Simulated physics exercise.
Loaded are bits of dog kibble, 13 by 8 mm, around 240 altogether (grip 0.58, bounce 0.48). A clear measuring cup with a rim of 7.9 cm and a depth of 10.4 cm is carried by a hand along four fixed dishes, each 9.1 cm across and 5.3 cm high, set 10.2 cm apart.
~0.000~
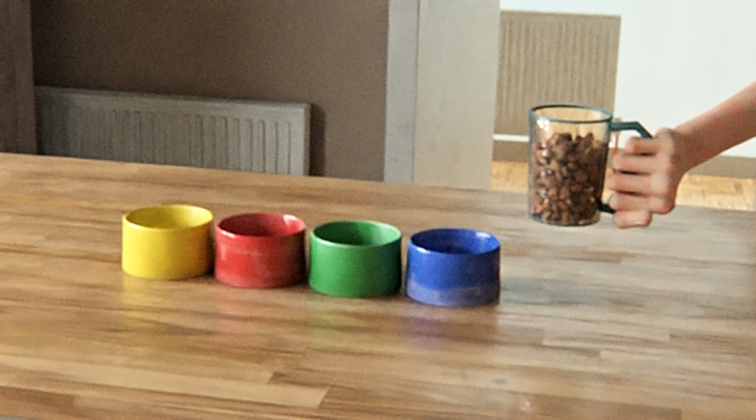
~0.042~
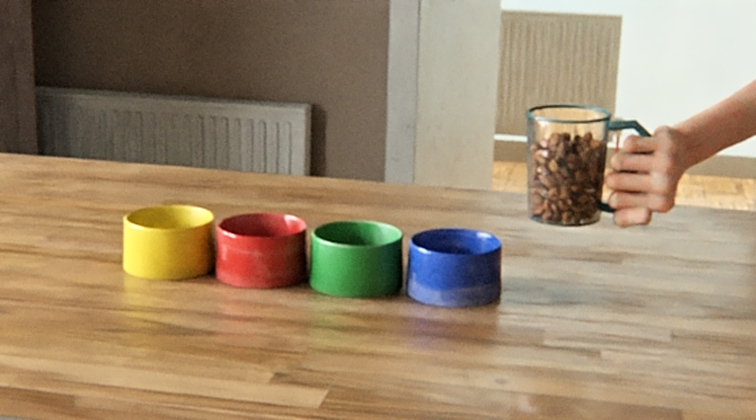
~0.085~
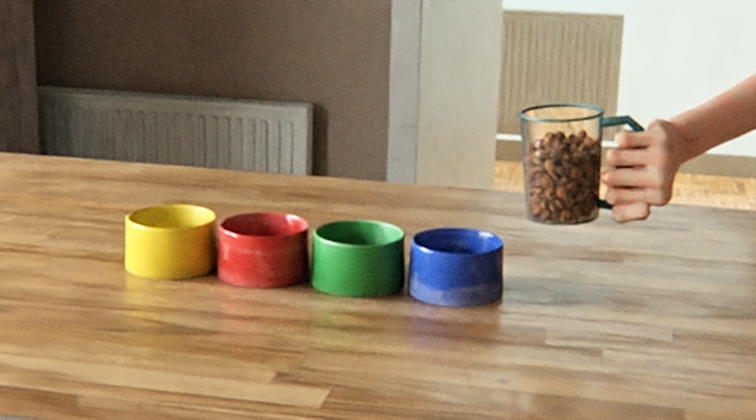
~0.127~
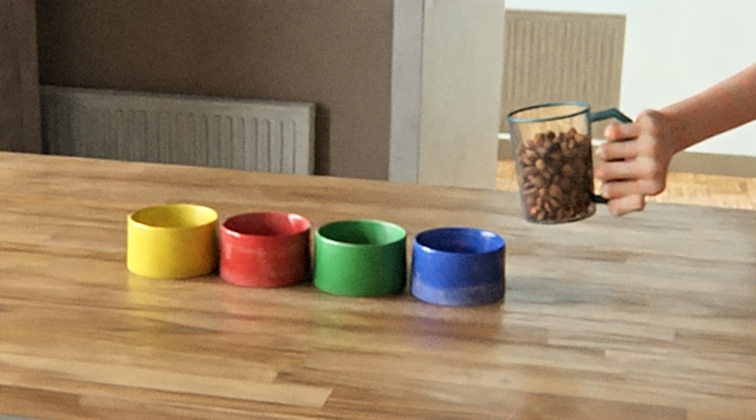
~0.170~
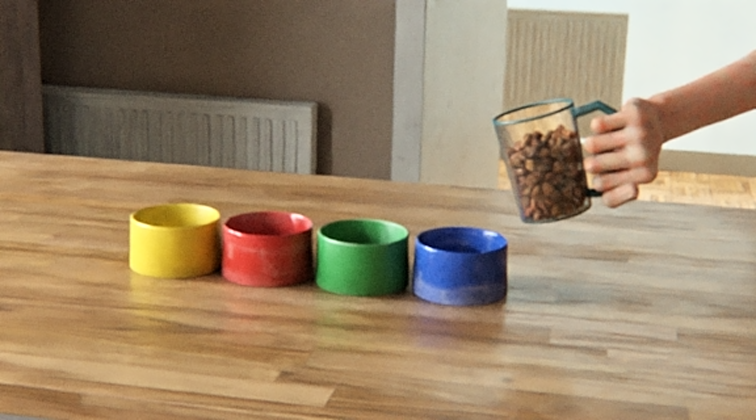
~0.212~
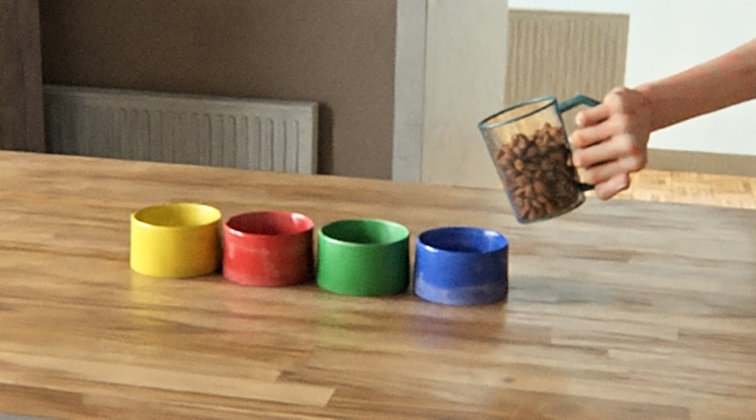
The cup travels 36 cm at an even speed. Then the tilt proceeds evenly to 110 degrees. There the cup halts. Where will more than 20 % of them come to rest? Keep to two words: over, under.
Red dish: Over, blue dish: Under, green dish: Under, yellow dish: Over, counter: Under.
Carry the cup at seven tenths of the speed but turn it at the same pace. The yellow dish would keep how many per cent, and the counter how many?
Shares - yellow 20, counter 10.
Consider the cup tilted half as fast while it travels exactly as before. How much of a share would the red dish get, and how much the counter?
Then red 0 and counter 0.
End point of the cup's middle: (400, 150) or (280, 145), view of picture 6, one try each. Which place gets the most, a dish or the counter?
The biggest share goes to green first, then to red.
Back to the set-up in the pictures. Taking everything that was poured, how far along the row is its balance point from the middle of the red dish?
Roughly 6 cm to the left.
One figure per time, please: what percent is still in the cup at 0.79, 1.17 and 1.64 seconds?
Approx. 95 / 50 / 15 percent.
Then, at 0.79 s, tilt 106 degrees; cup holds 95 %, green 5 %.
After 1.17 s, tilt 110 degrees; cup holds 50 %, red 35 %.
Then, at 1.64 s, tilt 110 degrees; cup holds 15 %, red 35 %, yellow 40 %.
At rest (3.3 s), red 35 %, blue 0 %, green 0 %, yellow 50 %, counter 10 %, cup 5 %.
